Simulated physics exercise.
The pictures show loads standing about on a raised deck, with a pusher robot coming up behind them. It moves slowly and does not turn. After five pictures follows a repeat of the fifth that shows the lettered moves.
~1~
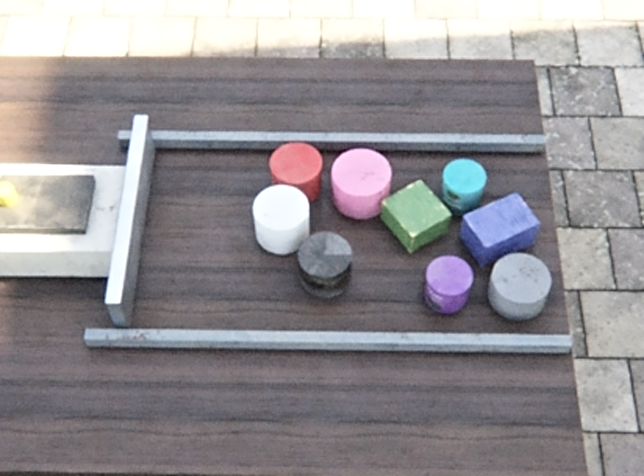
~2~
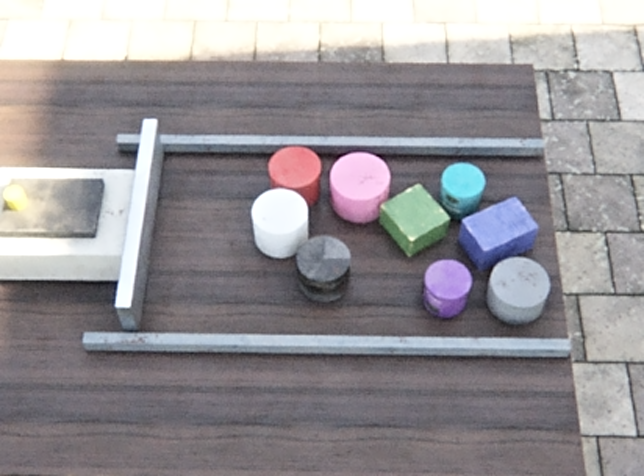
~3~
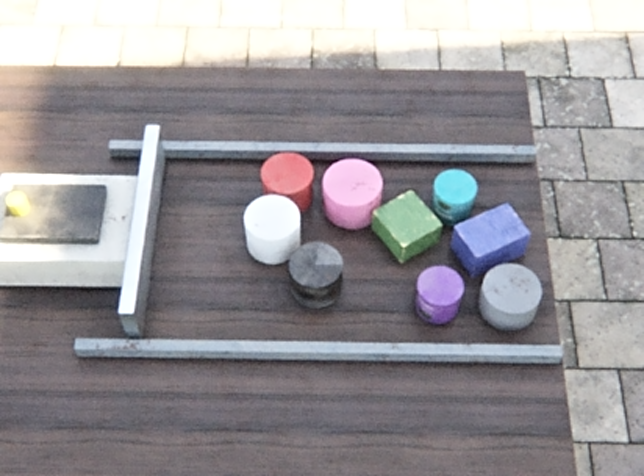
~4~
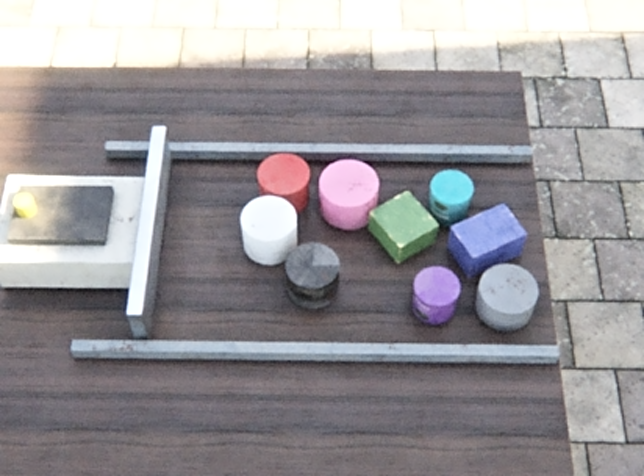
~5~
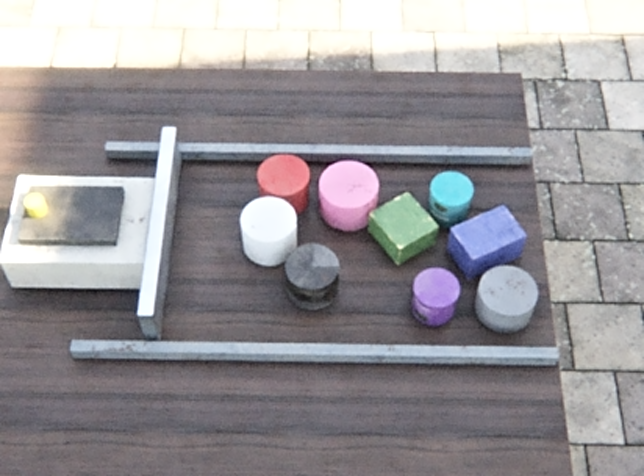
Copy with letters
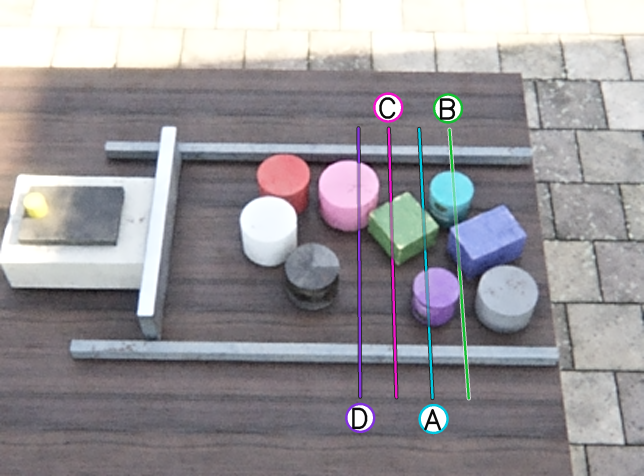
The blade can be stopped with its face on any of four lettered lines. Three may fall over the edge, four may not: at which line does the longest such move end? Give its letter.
B.
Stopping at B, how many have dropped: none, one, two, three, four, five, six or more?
Two.
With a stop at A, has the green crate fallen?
No.
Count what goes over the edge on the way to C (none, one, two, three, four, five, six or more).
By then, none.
On the marked copy, A at (425, 252); B at (458, 252); C at (392, 251); D at (359, 251).
Following B. Soon after the start, robot (188, 216); red pail (302, 187); pink canister (355, 197).
Later, robot (297, 217); blue crate (517, 245); turquoise pail (501, 209).
In the end, robot (379, 218); turquoise pail over the edge; blue crate over the edge; two fallen.
As for the rest, A is within the limit but short; C is within the limit but short; D is within the limit but short.
